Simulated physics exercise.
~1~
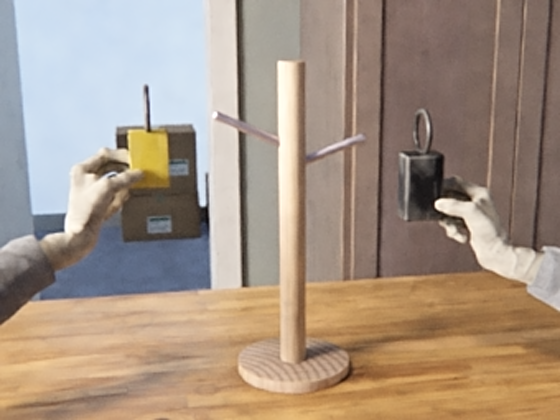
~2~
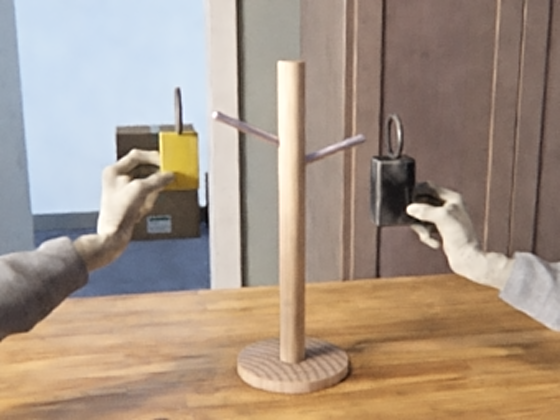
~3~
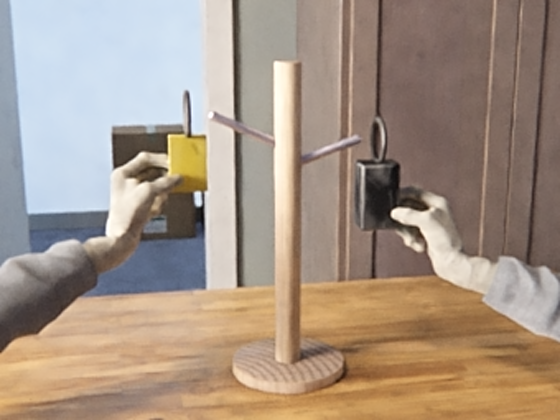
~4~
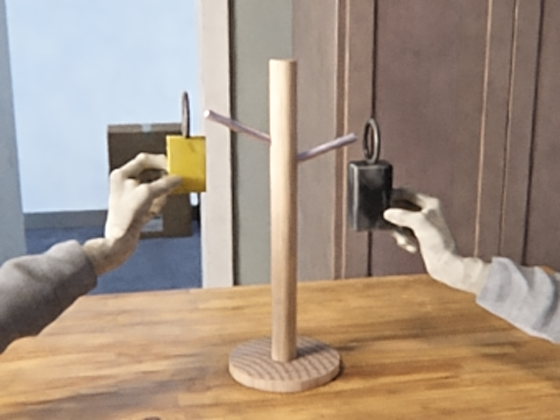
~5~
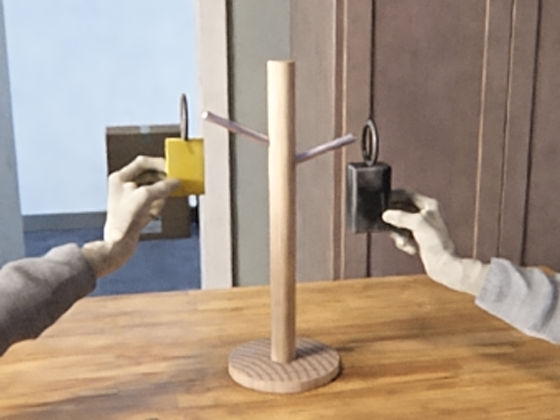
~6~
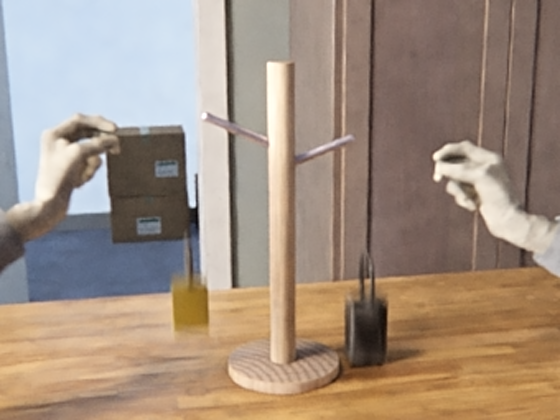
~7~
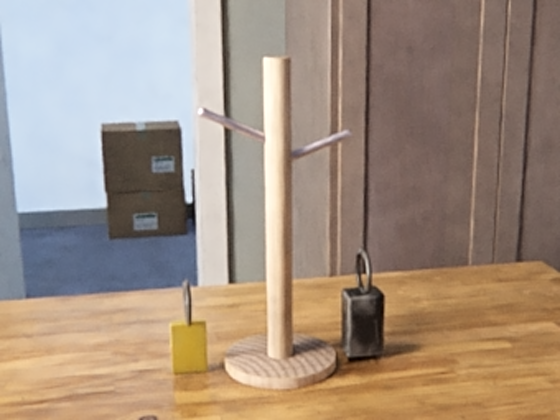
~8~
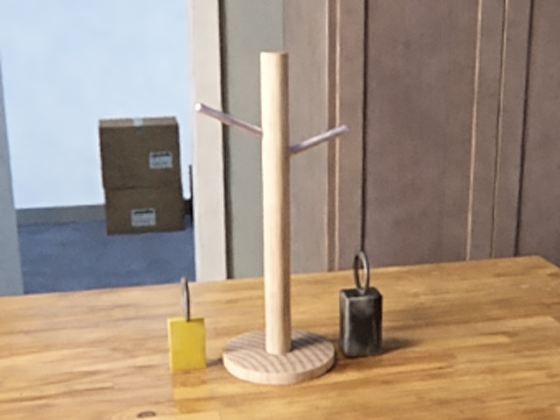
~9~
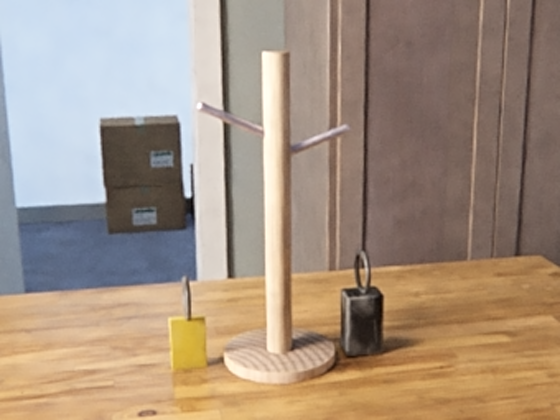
At first, two gloved-looking hands hold a yellow tag on the left and a black pouch on the right, either side of a wooden peg stand on a table. The hands bring both objects inward until their loops are close to the tips of the two slanting pegs. They pause there briefly, almost still. Then the hands let go and draw back, and both objects drop straight down past the pegs. The yellow tag and the black pouch land upright on the tabletop beside the round base, where they stay, leaving the pegs empty.
